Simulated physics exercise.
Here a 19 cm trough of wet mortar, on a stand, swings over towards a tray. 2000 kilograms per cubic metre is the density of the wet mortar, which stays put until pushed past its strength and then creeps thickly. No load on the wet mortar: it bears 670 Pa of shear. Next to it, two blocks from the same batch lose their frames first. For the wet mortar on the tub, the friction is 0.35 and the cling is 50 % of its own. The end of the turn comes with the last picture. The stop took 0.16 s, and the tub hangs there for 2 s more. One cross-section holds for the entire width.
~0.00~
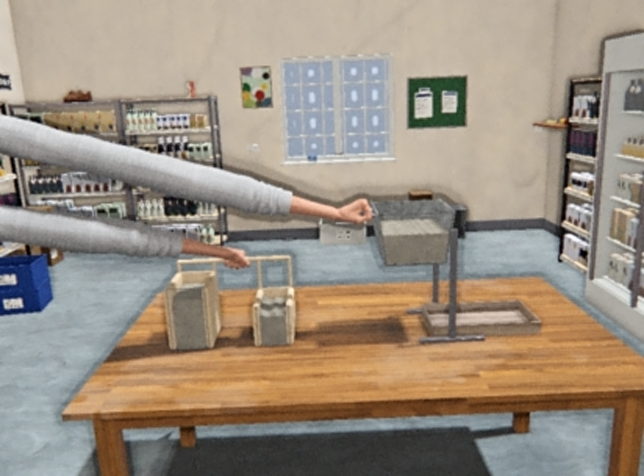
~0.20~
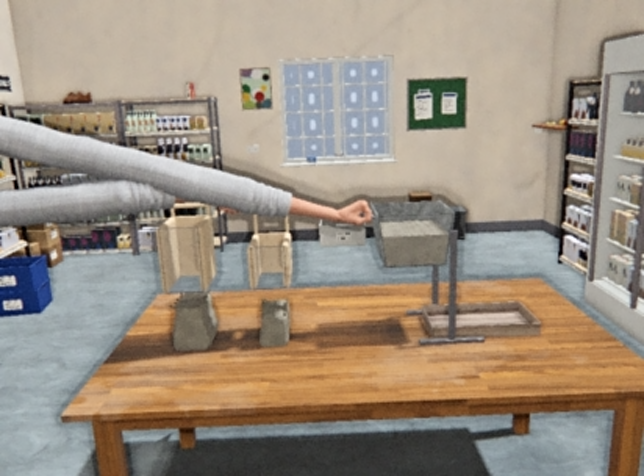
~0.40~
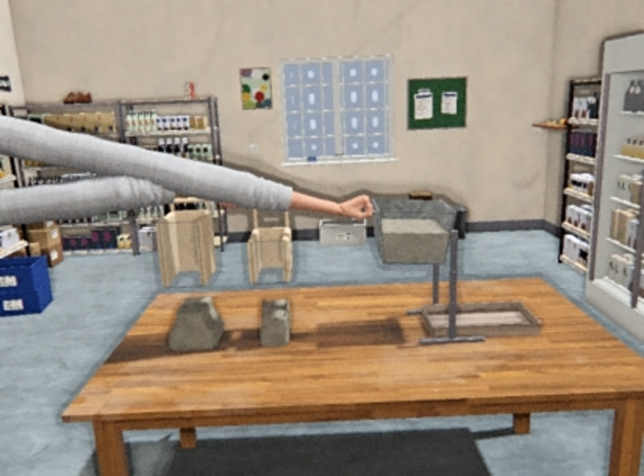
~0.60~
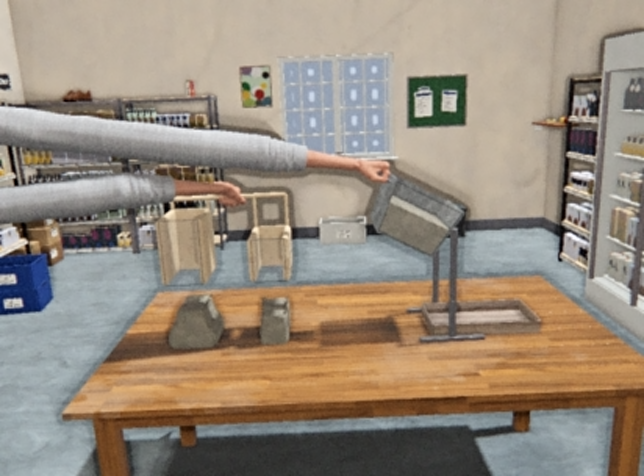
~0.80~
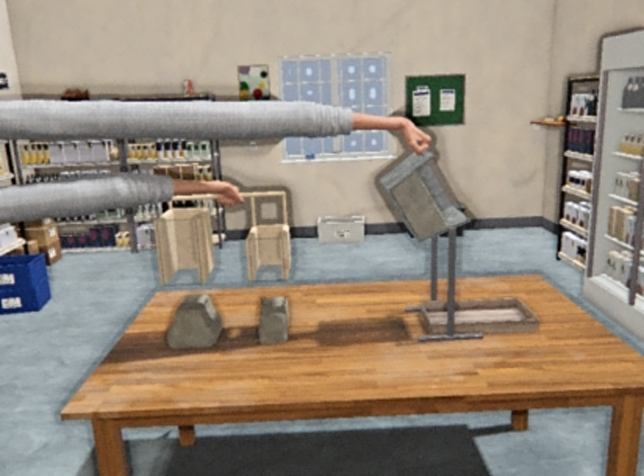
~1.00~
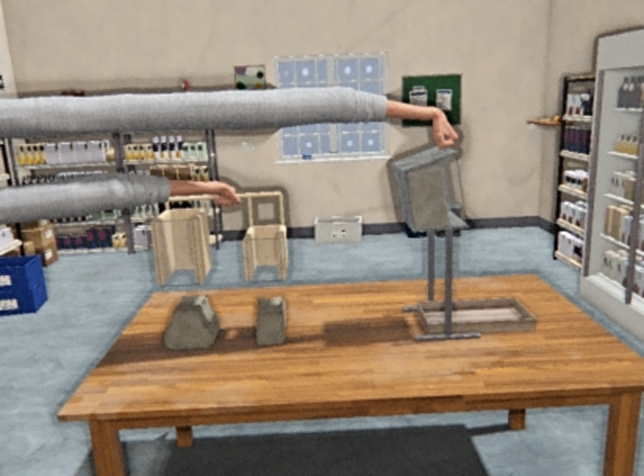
Two hands lift molds off gray blocks, the left block slumps, and a tub tilts steeply.
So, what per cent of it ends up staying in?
Expect roughly 99 %.
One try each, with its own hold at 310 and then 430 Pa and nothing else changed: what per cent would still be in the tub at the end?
The two runs give near 60 % and near 65 % respectively.
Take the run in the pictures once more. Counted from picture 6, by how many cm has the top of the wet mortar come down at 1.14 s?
I reckon it's close to 4 cm.
By 1.14 s, the tub is at 80 degrees and holds 100 %.
By 1.31 s, the tub is at 80 degrees and holds 99 %.
By 1.48 s, the tub is at 80 degrees and holds 99 %.
By 1.65 s, the tub is at 80 degrees and holds 99 %.
By 3.00 s, at the end, the tub is at 80 degrees and holds 99 %.
